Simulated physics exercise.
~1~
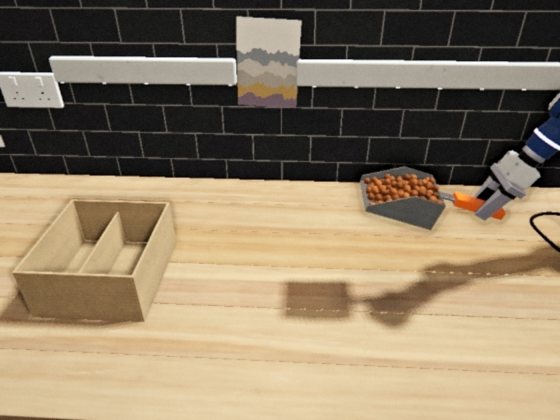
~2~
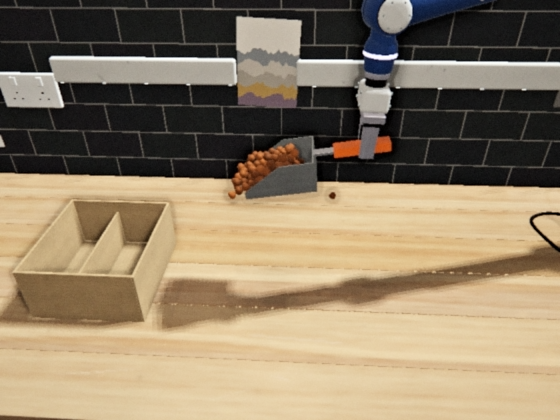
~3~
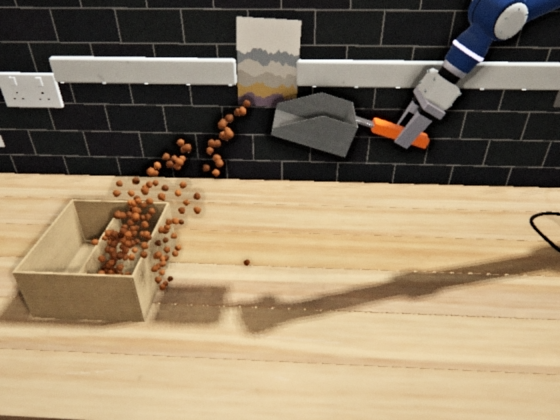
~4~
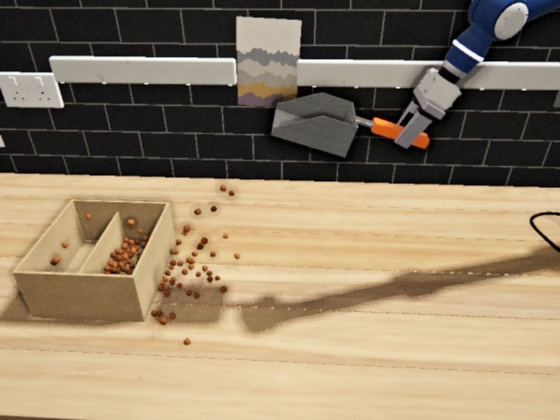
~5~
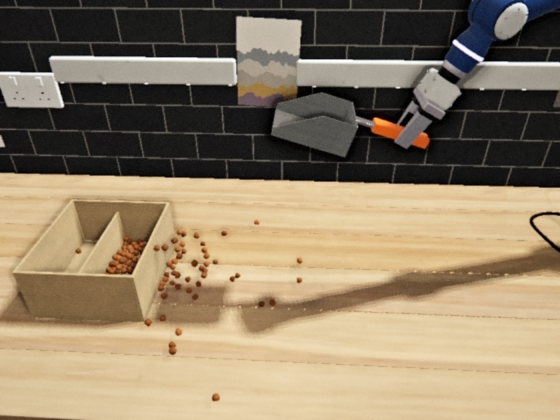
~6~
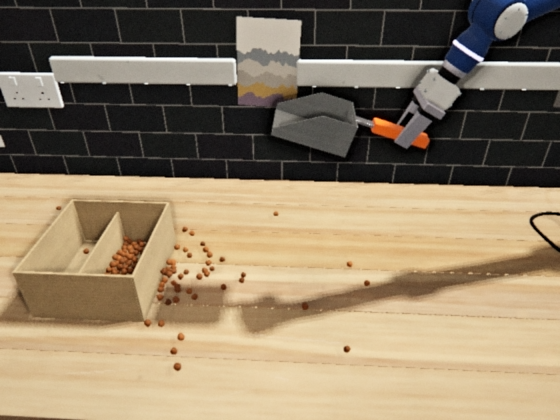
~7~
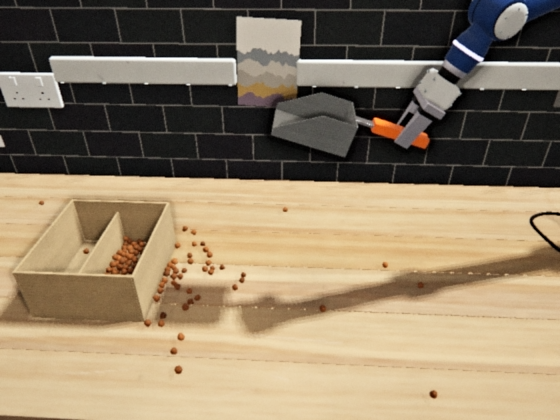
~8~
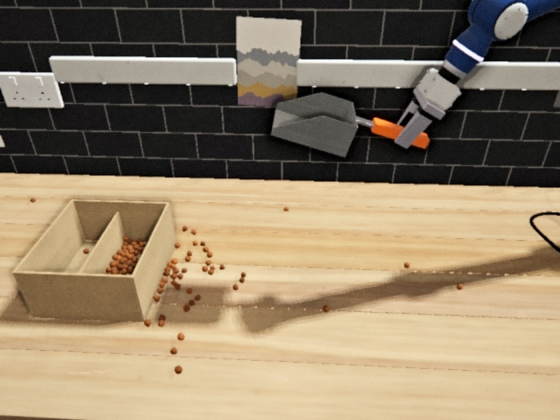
A robot arm swung a grey scoop of hazelnuts leftward and flung them toward a divided wooden box, then held the empty scoop still. Most landed in the box, mainly its right-hand part, while the rest scattered and rolled across the table.
